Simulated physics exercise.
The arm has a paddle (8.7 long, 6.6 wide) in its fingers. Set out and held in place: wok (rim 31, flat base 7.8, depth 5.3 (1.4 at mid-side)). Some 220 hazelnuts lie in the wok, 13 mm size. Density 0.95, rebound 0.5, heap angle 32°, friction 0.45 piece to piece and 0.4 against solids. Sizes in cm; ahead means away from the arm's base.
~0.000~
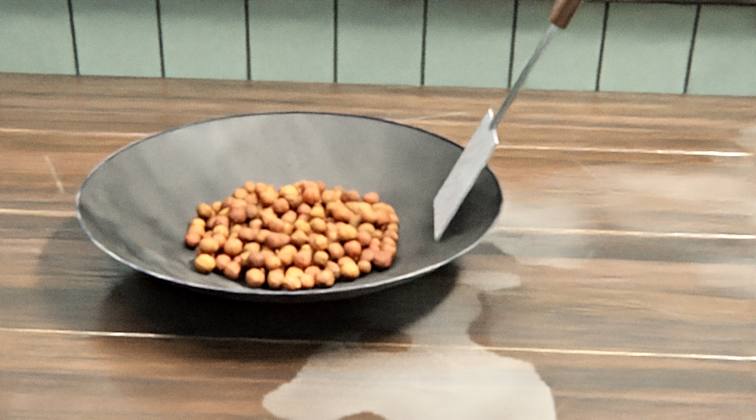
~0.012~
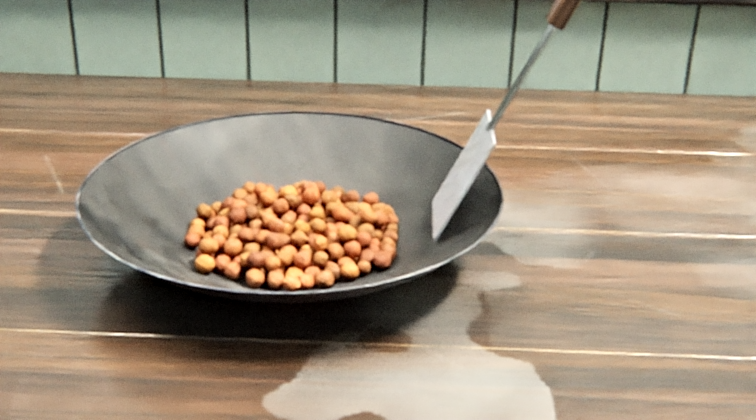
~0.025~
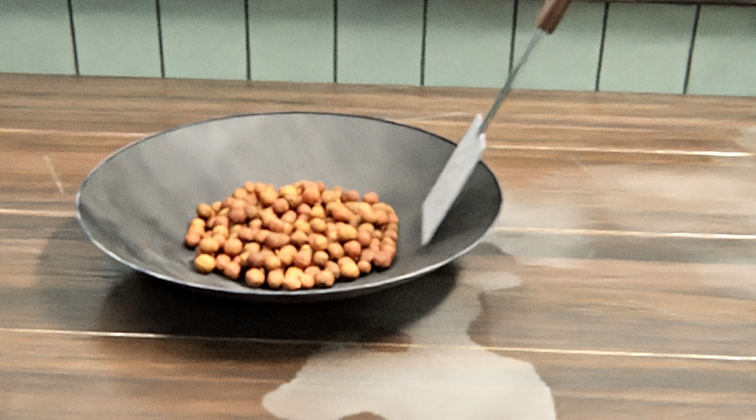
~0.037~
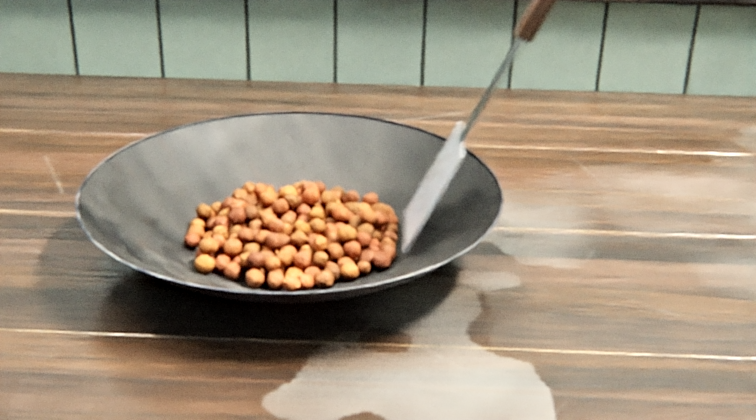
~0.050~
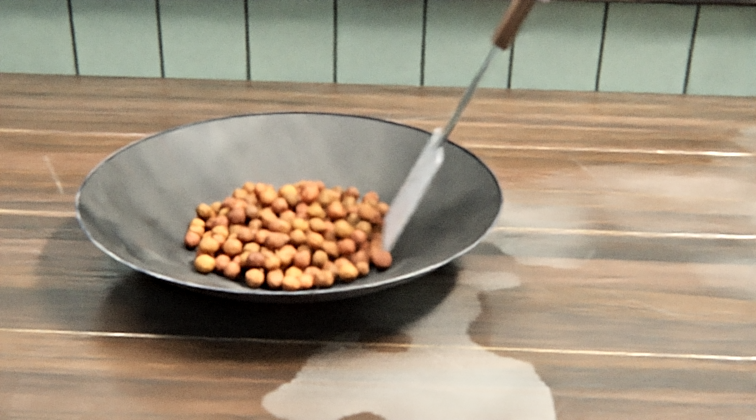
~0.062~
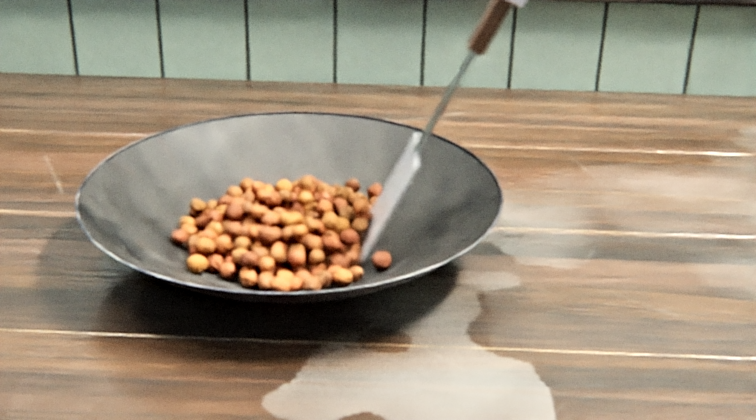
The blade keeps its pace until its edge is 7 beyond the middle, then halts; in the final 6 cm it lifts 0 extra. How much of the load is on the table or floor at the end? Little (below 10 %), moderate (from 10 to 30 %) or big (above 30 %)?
On the table or floor the share is moderate, from 10 to 30 %.
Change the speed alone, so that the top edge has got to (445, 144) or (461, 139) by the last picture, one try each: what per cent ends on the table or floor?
About 5 and 0 per cent.
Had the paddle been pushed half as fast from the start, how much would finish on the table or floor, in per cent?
In that case some 0 per cent.
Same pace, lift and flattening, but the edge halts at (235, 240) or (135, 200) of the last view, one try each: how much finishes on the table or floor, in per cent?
Some 5 and 45 per cent.
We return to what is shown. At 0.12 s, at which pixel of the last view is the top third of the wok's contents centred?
Around (227, 213).
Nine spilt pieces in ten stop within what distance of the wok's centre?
Roughly 40 cm.
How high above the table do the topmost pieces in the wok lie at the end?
Roughly 5.5 cm.
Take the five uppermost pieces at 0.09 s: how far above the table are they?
About 6 cm.
After 0.09 s, sloping 64°, highest piece 8 above the table; 217 in the wok.
After 0.12 s, sloping 64°, highest piece 10 above the table; 217 in the wok.
After 0.34 s, sloping 64°, highest piece 7 above the table; 183 in the wok, 21 on the table or floor, 13 on the blade or in flight.
After 1.39 s, sloping 64°, highest piece 5 above the table; 183 in the wok, 34 on the table or floor.
At rest, 183 in the wok, 34 on the table or floor. That is 16 % on the table or floor.
